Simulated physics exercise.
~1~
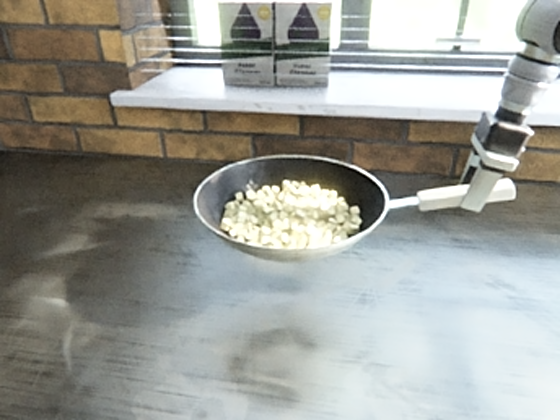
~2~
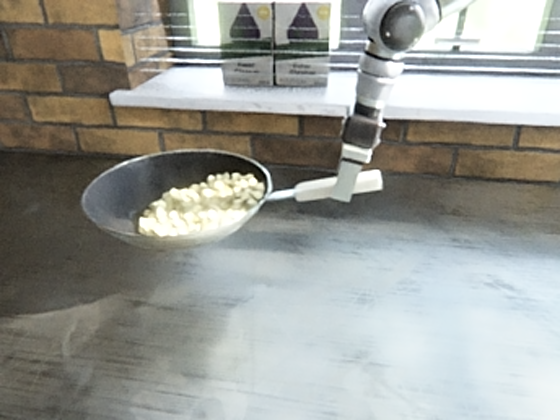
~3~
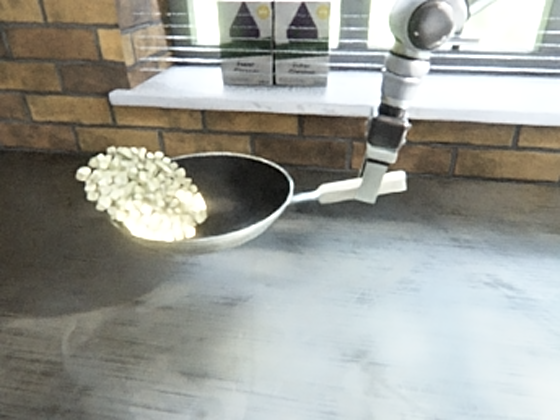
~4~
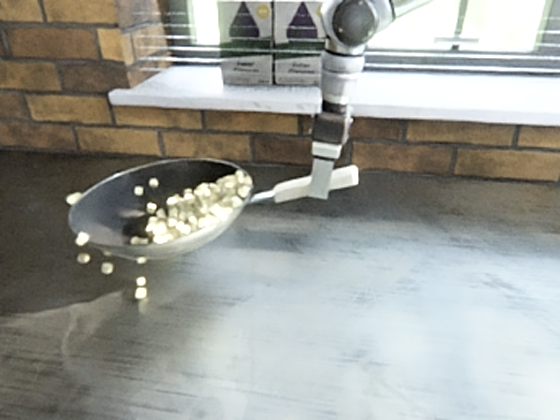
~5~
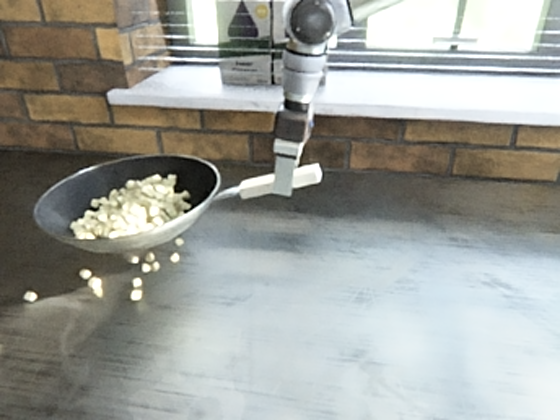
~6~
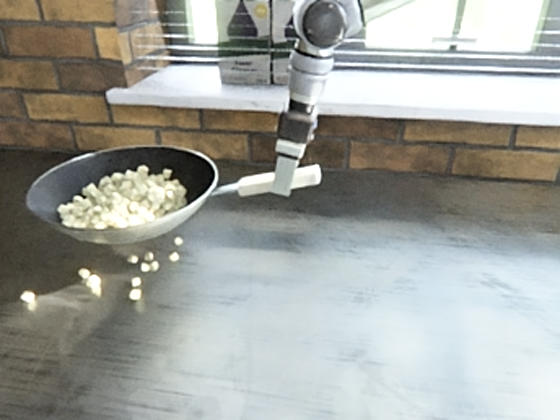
We see a robot gripper holding a wok of pale diced pieces above a dark table, moving it left, slightly right, then left again as the load surges over the far-left rim; several pieces fall onto the table, while most remain heaped in the wok as it comes to rest.
